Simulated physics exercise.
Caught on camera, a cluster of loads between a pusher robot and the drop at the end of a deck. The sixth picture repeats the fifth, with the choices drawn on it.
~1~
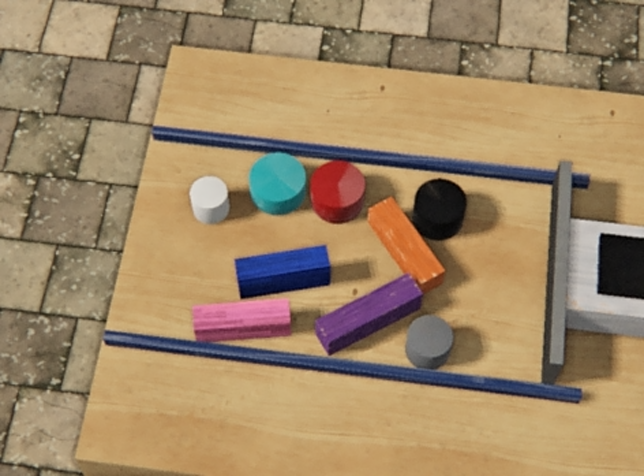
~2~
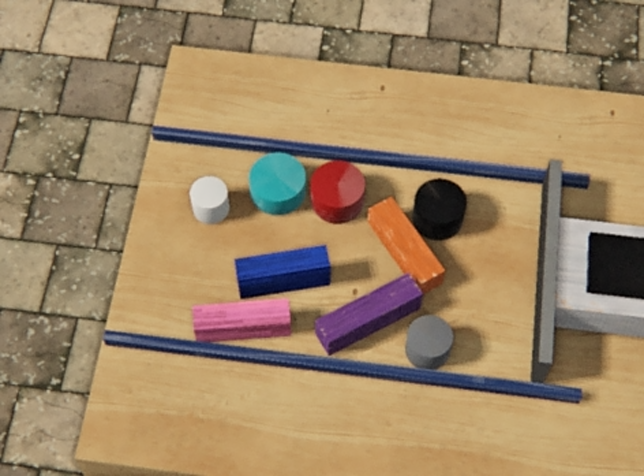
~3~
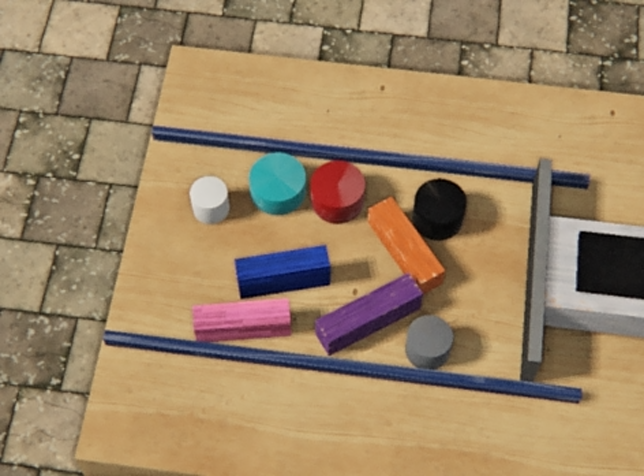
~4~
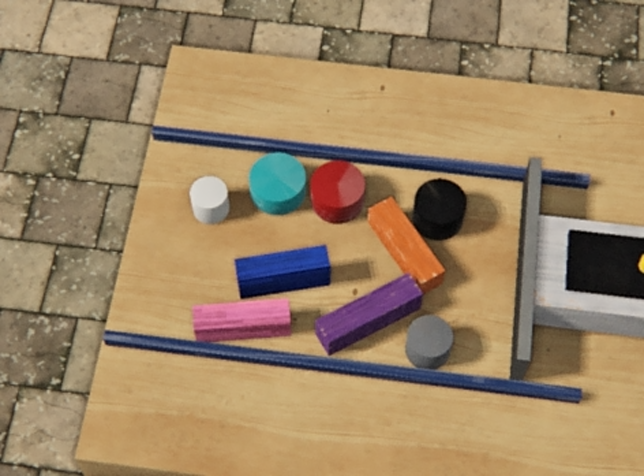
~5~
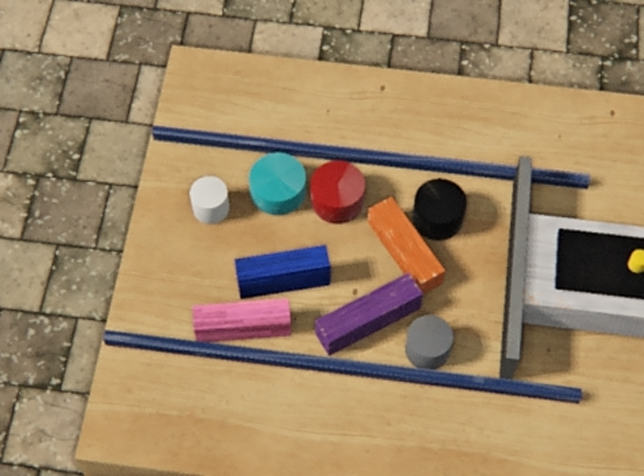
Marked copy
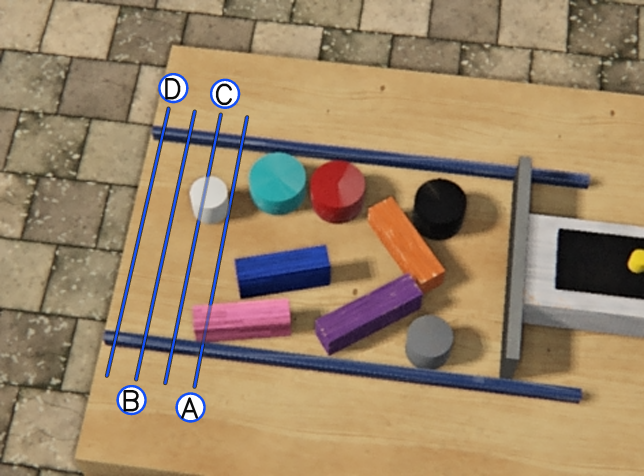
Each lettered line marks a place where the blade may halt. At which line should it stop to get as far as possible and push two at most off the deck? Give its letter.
The farthest such stop is A.
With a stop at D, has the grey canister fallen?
Yes.
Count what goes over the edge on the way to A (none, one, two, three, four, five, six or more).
Two.
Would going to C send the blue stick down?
Yes.
On the marked copy, A at (222, 244); B at (167, 238); C at (195, 241); D at (140, 235).
Taking A. A third of the way, robot (487, 249); turquoise canister (273, 183); grey canister (372, 336).
Two thirds of the way, robot (380, 237); white canister (195, 203); turquoise canister (207, 164).
When it is over, robot (299, 227); pink stick over the edge; white canister over the edge; two fallen.
As for the rest, B drops six; C drops four; D drops nine.
